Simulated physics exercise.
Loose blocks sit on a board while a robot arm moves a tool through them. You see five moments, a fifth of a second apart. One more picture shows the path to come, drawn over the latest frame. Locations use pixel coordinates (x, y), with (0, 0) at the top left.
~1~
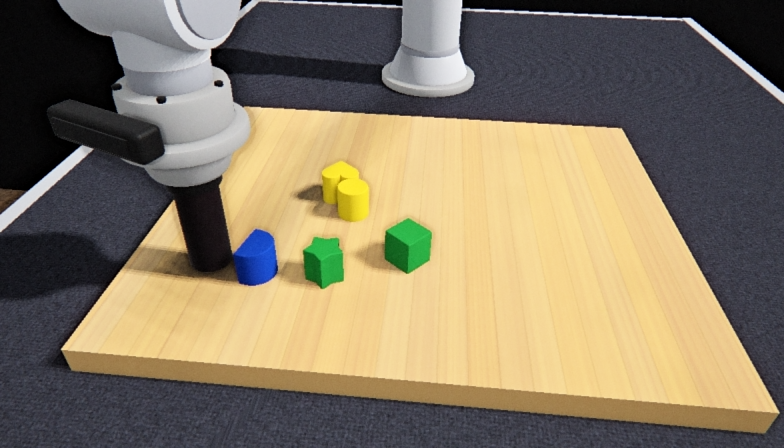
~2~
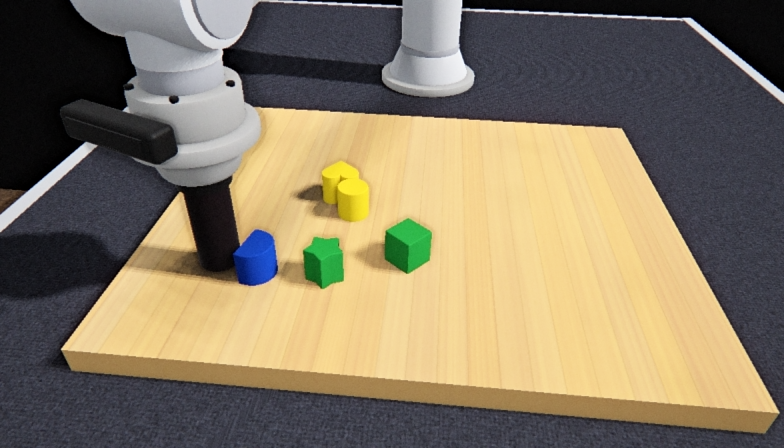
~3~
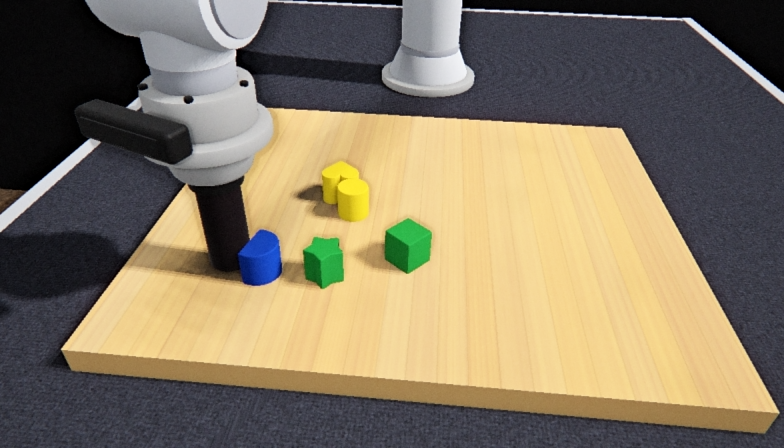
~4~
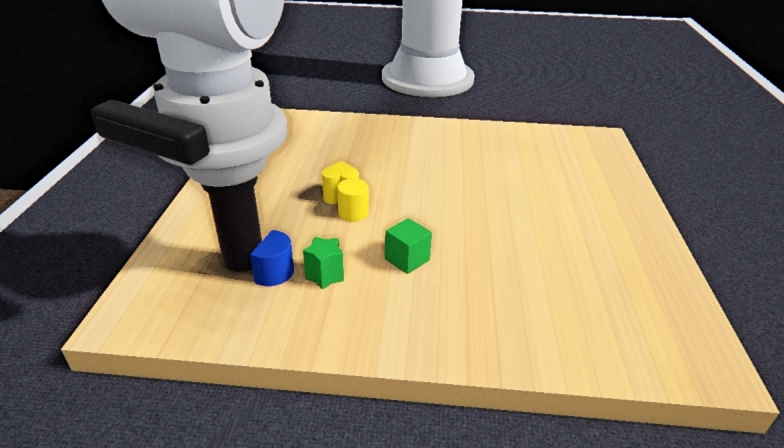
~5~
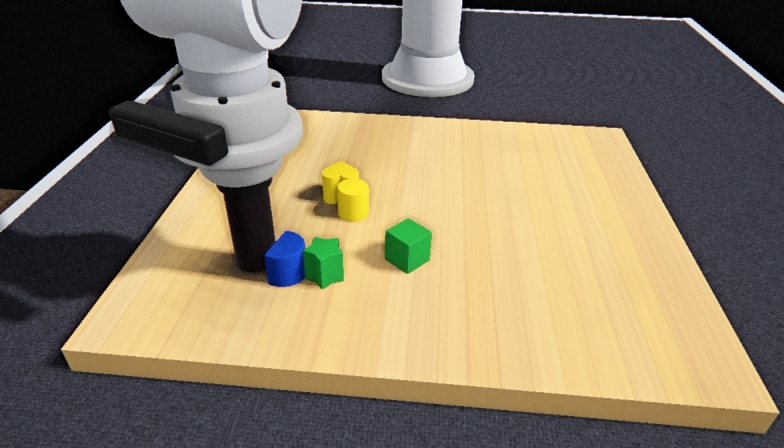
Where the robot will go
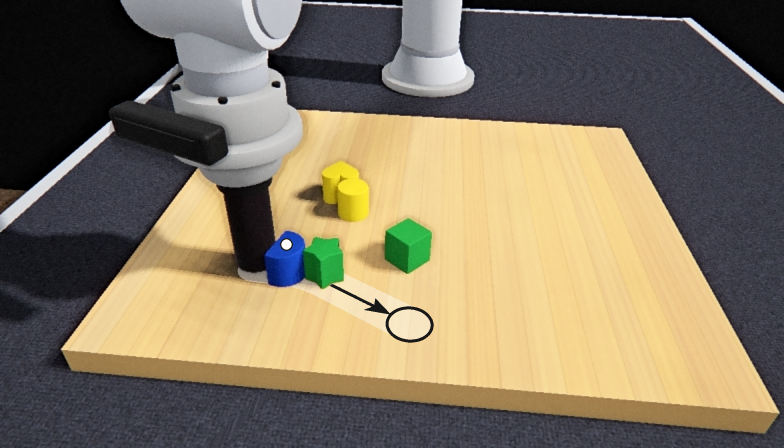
A light wooden board on a dark, textured surface is seen from a fixed, raised angle, with a white stand behind it. A white and grey robot arm holds a black rod at the left, beside a blue block, a green star-shaped block and a green cube, with two yellow blocks behind. The arm slides the rod right to the blue block and pushes it toward the star-shaped one, while the other blocks stay still.
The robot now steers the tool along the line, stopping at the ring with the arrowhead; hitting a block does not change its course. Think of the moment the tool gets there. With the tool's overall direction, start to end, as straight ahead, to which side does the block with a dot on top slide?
Answer: Leftward.
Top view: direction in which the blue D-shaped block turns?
From above, counter-clockwise.
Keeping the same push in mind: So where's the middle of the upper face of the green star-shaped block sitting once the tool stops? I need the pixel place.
I'd guess (432, 254).
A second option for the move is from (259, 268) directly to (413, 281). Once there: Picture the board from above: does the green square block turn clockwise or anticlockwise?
Counter-clockwise, from overhead.
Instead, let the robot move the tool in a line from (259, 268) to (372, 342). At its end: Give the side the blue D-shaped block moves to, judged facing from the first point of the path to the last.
It is displaced to the left.
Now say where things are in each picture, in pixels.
Tool tip (212, 260); block tops, blue D-shaped block (256, 243); green star-shaped block (324, 247); green square block (409, 231), in the first frame.
Tool (221, 259); blocks unchanged, in the second frame.
Tool (232, 259); blue D-shaped block (260, 243), in the third frame.
Tool (244, 259); blue D-shaped block (273, 244), in the fourth frame.
Tool (257, 260); blue D-shaped block (286, 245); green star-shaped block (324, 247); green square block (409, 231), in the fifth frame.
Path on the board, from (259, 268) through (312, 277) and (359, 299) to (410, 324); the dot is on the blue D-shaped block.
On the path given first. One third of the way, tool (311, 269); blue D-shaped block (343, 254); green star-shaped block (376, 248), turned 35° anticlockwise.
Two thirds of the way, tool (359, 290); blue D-shaped block (398, 269), turned 40° anticlockwise; green star-shaped block (418, 252), turned 70° anticlockwise; green square block (416, 230), turned 35° anticlockwise.
At the end, tool (410, 315); blue D-shaped block (440, 278), turned 65° anticlockwise; green star-shaped block (432, 254), turned 110° anticlockwise; green square block (417, 229), turned 40° anticlockwise.
